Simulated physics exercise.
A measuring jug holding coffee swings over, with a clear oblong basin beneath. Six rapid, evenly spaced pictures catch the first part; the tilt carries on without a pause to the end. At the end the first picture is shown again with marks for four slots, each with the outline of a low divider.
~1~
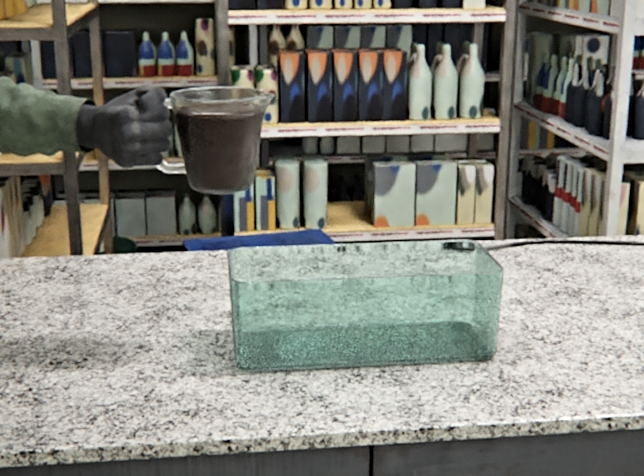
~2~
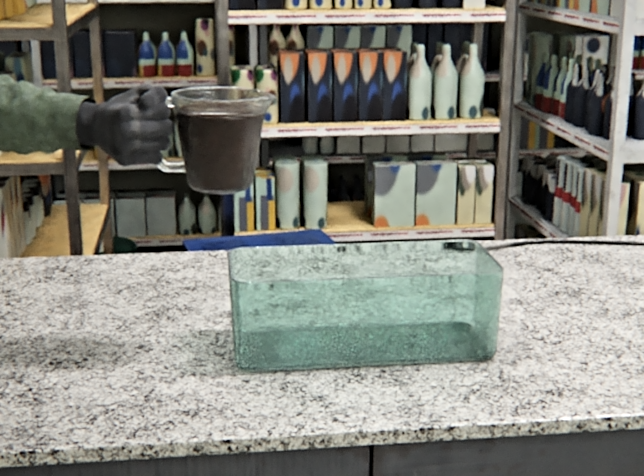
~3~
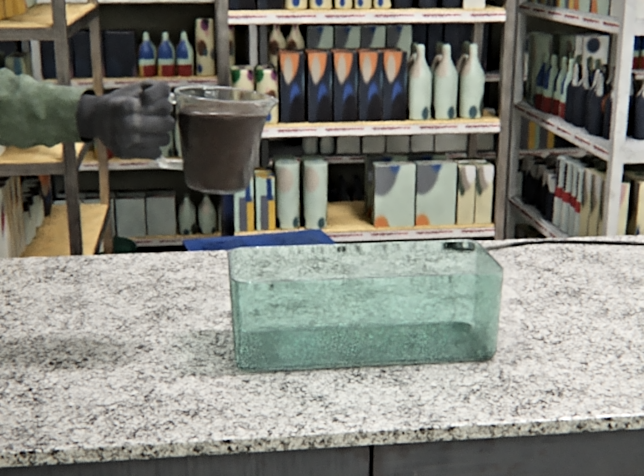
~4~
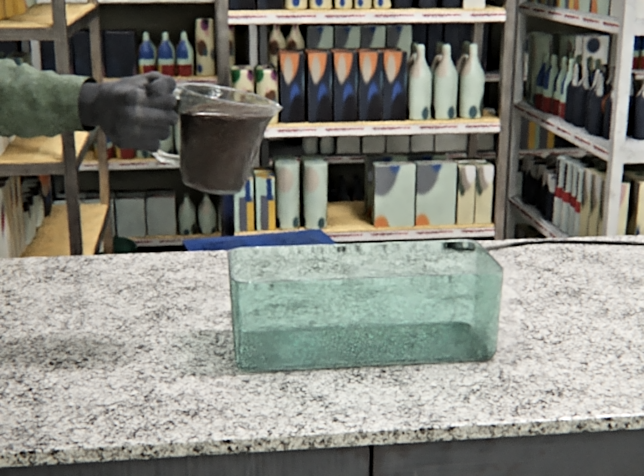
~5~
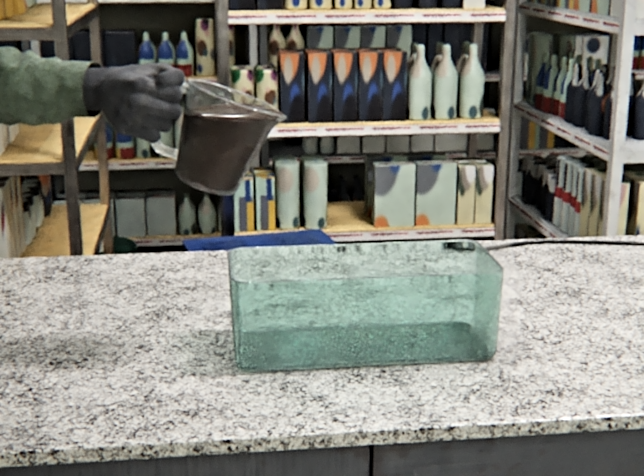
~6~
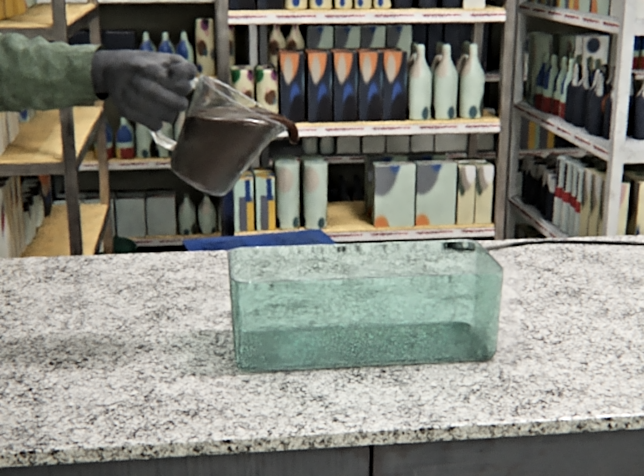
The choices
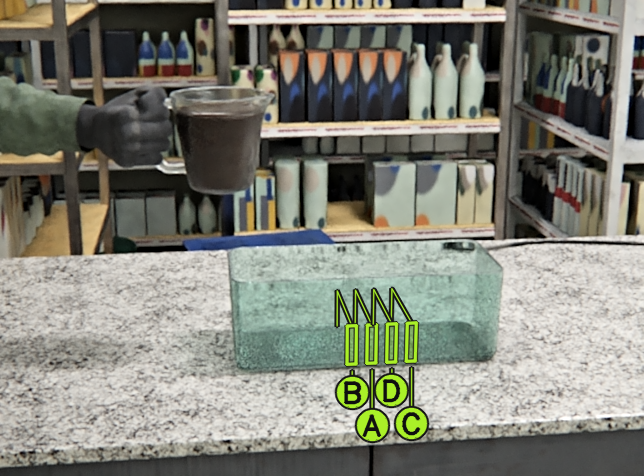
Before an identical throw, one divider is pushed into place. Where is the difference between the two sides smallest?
B.
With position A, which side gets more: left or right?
The left one.
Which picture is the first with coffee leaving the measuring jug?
Picture 6.
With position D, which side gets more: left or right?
The left one.
On the marked copy, A at (372, 369); B at (352, 370); C at (411, 367); D at (391, 368).
For position A, about 92 % ends left of the wall and 5 % right of it; 3 % is lost outside.
For position B, about 56 % ends left of the wall and 43 % right of it.
For position C, about 96 % ends left of the wall and 3 % right of it.
For position D, about 95 % ends left of the wall and 4 % right of it.
